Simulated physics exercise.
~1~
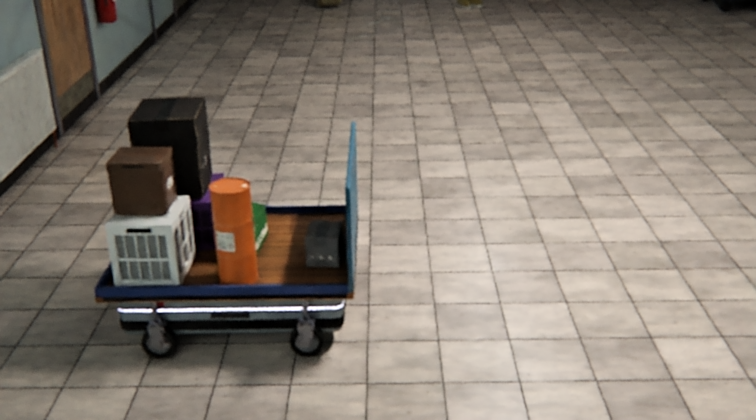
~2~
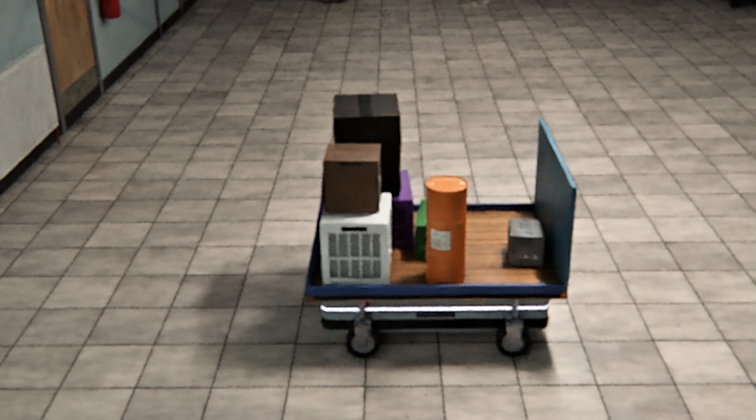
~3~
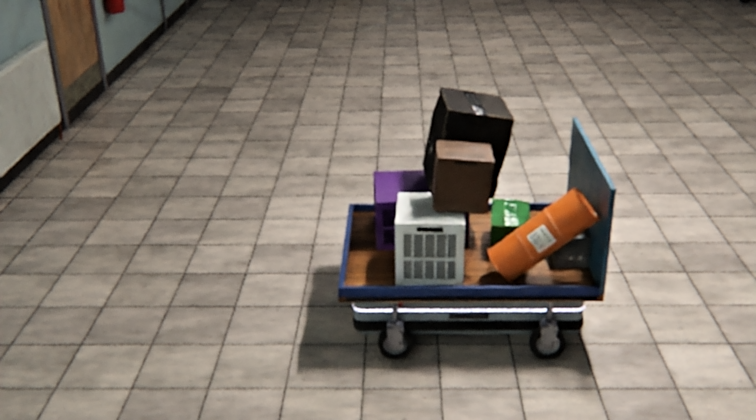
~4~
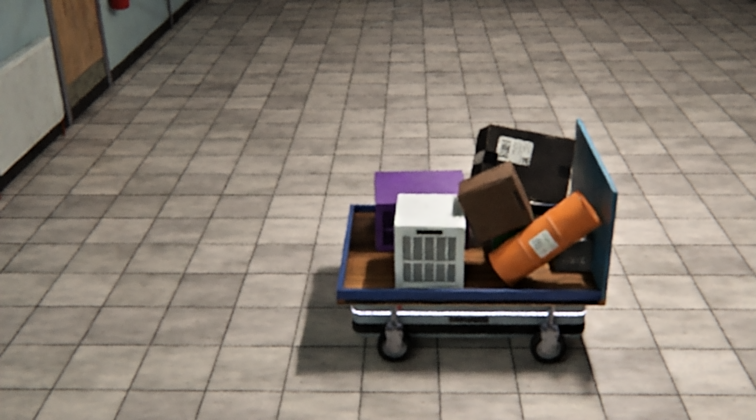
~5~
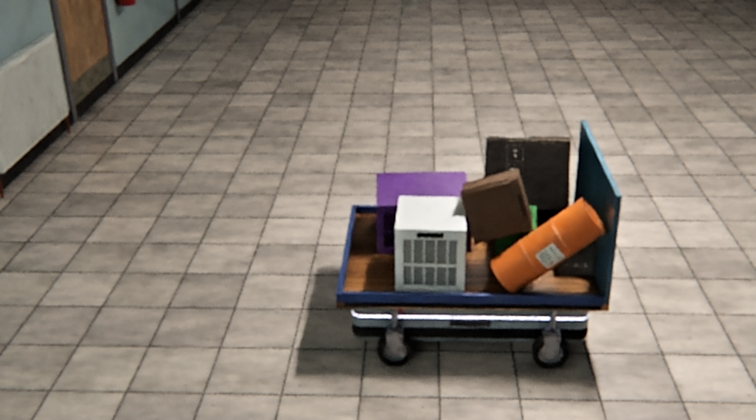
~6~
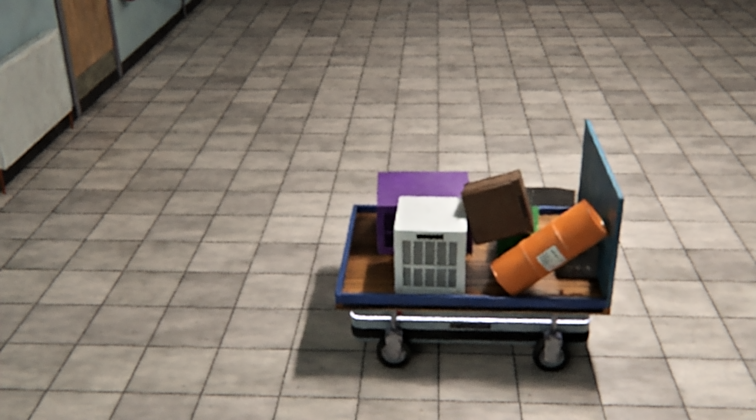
In a tiled corridor seen from the side and slightly above, with a door at the far left, a flat cart carries a load toward a blue board at its right end. A brown box sits on a white crate at the left, near a tall black box and a purple crate, with an orange canister, a green parcel and a grey parcel farther right. The cart rolls right and stops, and the white crate shifts forward. The canister tips against the board, while the black and brown boxes topple rightward. Finally, the black box drops off behind the cart, leaving the brown box tilted beside the leaning canister.
